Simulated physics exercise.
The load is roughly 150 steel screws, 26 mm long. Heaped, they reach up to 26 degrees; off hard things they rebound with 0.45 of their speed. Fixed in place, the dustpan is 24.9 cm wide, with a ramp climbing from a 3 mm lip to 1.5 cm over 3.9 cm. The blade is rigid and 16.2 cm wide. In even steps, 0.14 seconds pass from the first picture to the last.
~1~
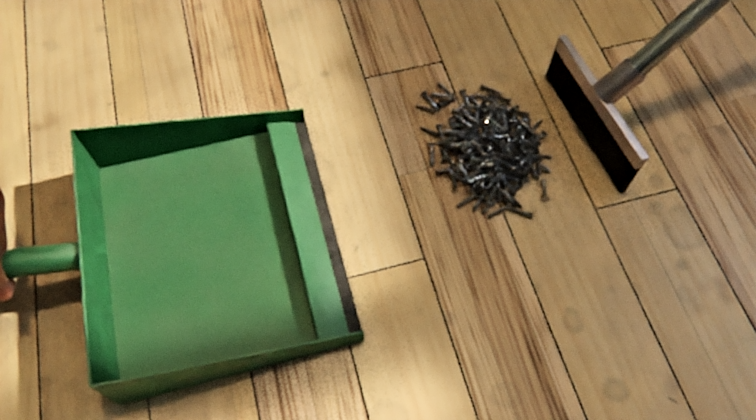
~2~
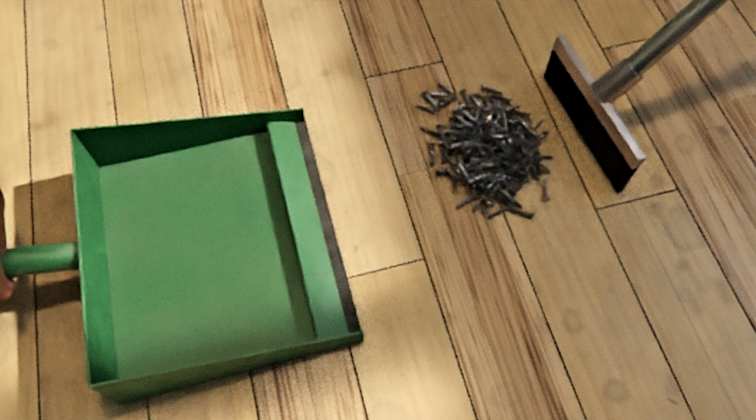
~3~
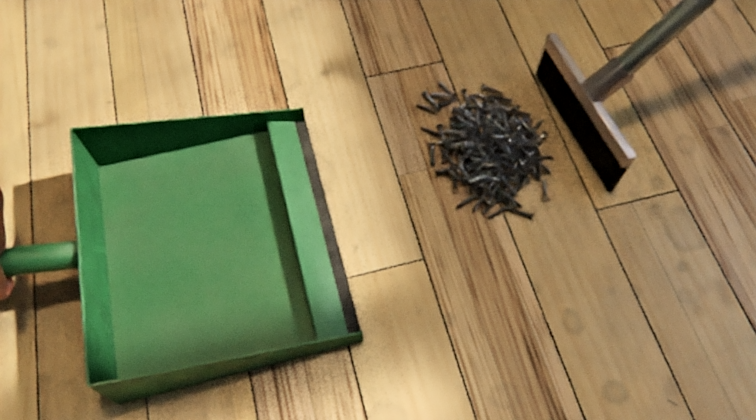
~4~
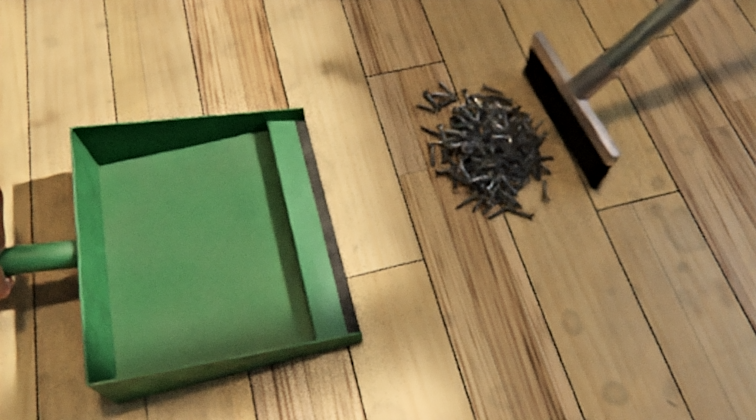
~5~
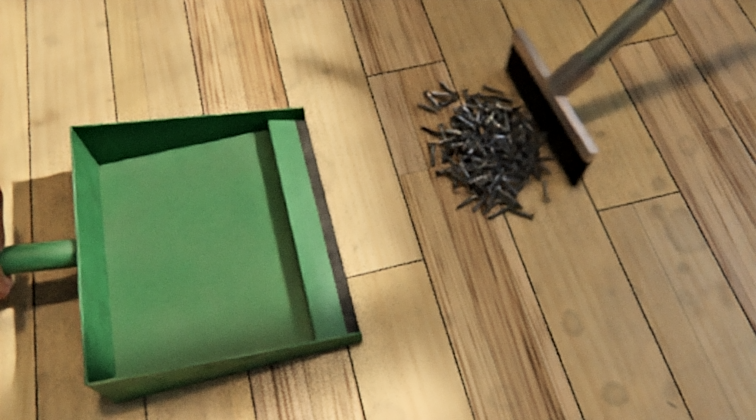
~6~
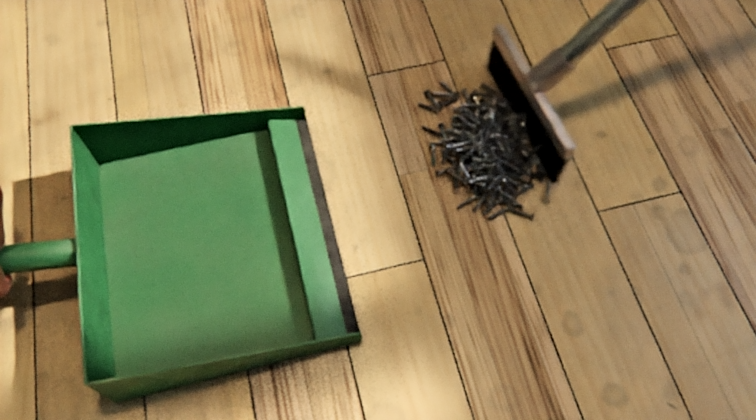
A large green dustpan lies on the left of a light wooden plank floor, seen from above at a slant, with fingers at its handle by the left edge. To its right sits a small heap of dark grey screws, with a flat-bladed, long-handled tool at upper right. The blade slides leftward, slowly then faster, and presses into the heap's right side, while the dustpan and view stay still.
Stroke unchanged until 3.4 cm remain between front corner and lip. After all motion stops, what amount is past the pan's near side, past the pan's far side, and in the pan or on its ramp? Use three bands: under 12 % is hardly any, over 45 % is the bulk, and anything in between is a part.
Near side: Hardly any, far side: A part, pan: Hardly any.
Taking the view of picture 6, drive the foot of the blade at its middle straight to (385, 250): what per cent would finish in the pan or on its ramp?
That comes to near 20 percent.
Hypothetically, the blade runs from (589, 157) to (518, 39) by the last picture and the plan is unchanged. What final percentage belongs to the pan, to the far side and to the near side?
Pan 0, far 20, near 0.
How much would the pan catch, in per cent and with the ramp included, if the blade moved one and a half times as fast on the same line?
Then some 15 in a hundred.
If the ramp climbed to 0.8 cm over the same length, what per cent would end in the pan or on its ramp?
Near 5 per cent, then.
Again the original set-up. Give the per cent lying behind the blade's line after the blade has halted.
Estimate: About 40 %.
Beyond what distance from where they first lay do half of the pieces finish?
I'd put it near 14 cm.
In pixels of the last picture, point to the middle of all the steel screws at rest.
When it all comes to rest, the middle is near (351, 164).
Then, 0.15 s after the last picture, middle of the blade 12 cm from the lip; 0 % over the lip, far side 10 %, near side 0 %.
Then, 0.24 s after the last picture, middle of the blade 6 cm from the lip; 0 % over the lip, far side 15 %, near side 0 %.
Then, 0.47 s after the last picture, middle of the blade 4 cm from the lip; 5 % over the lip, far side 20 %, near side 0 %.
In the end, near side 0 %, far side 20 %, pan 5 %, in front of the lip or behind the blade 75 %.
